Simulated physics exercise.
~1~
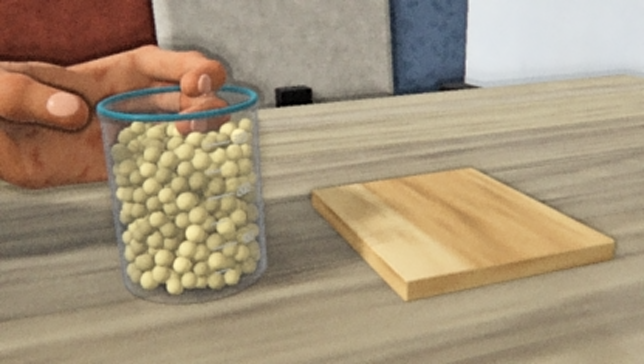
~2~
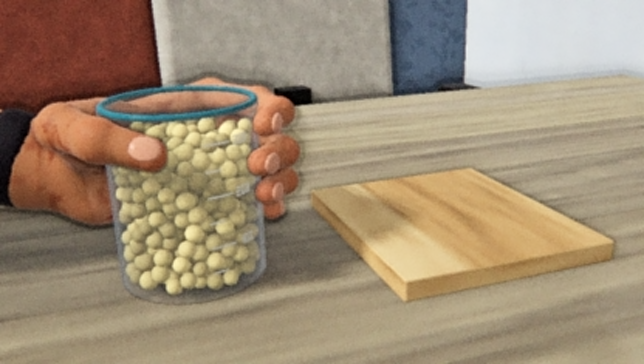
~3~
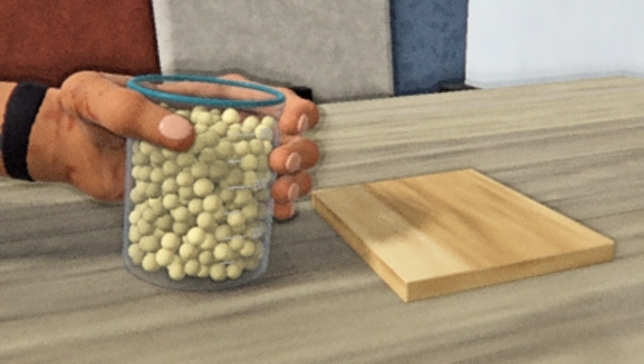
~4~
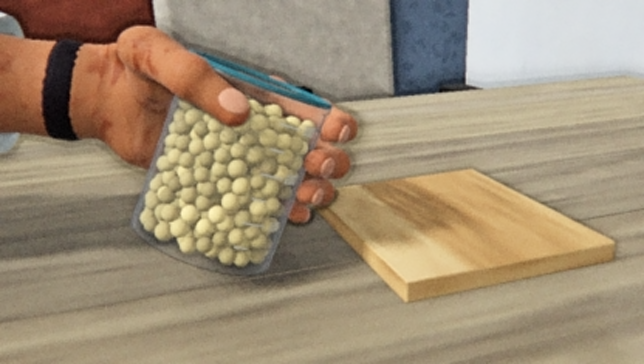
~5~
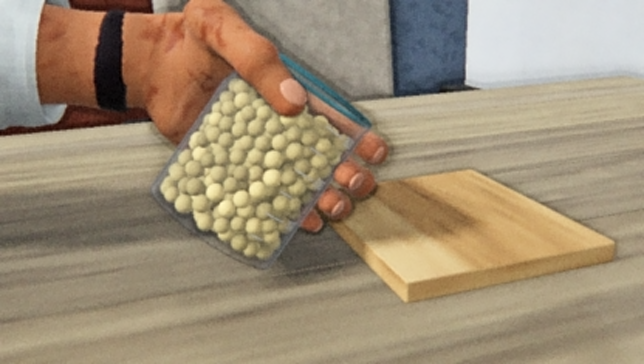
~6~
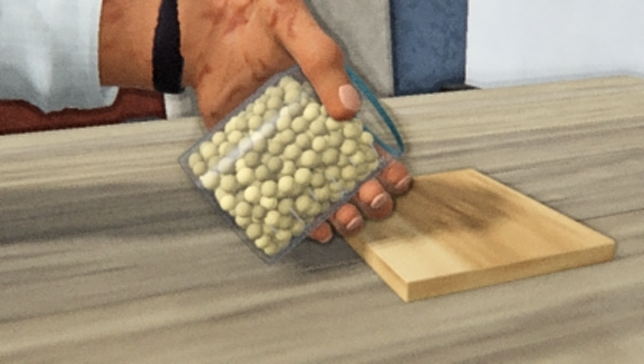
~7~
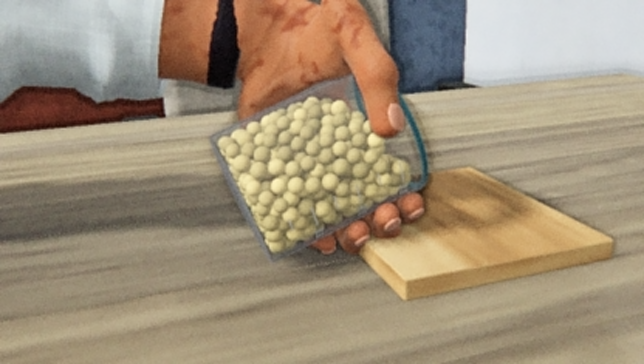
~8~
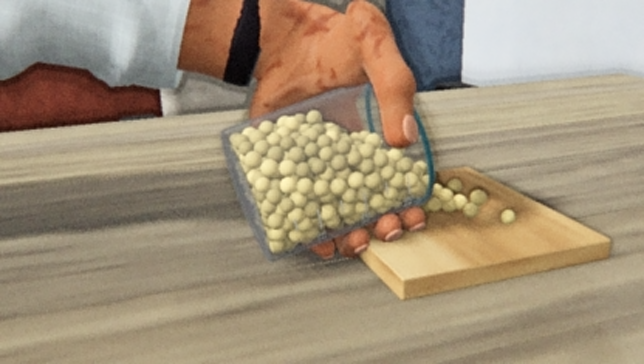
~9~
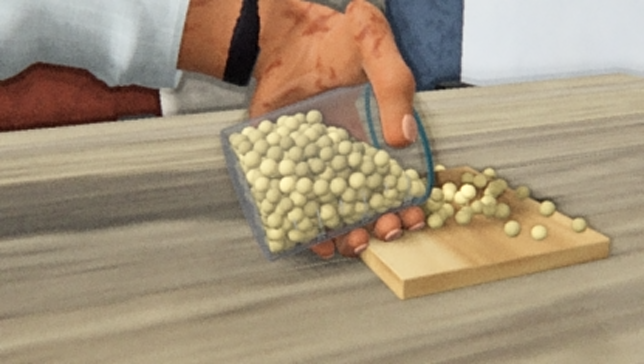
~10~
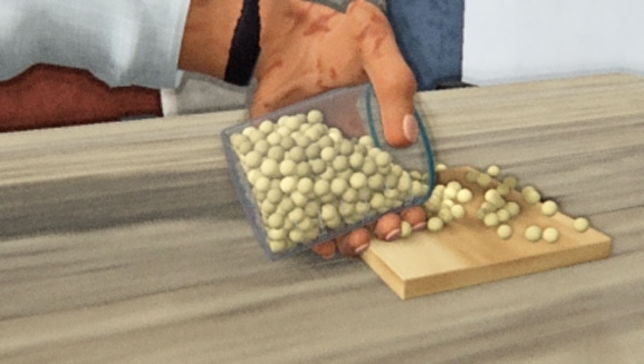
On a wooden tabletop, a hand tilting a clear beaker of soya beans rightwards onto a wooden block, a small part spilling out.
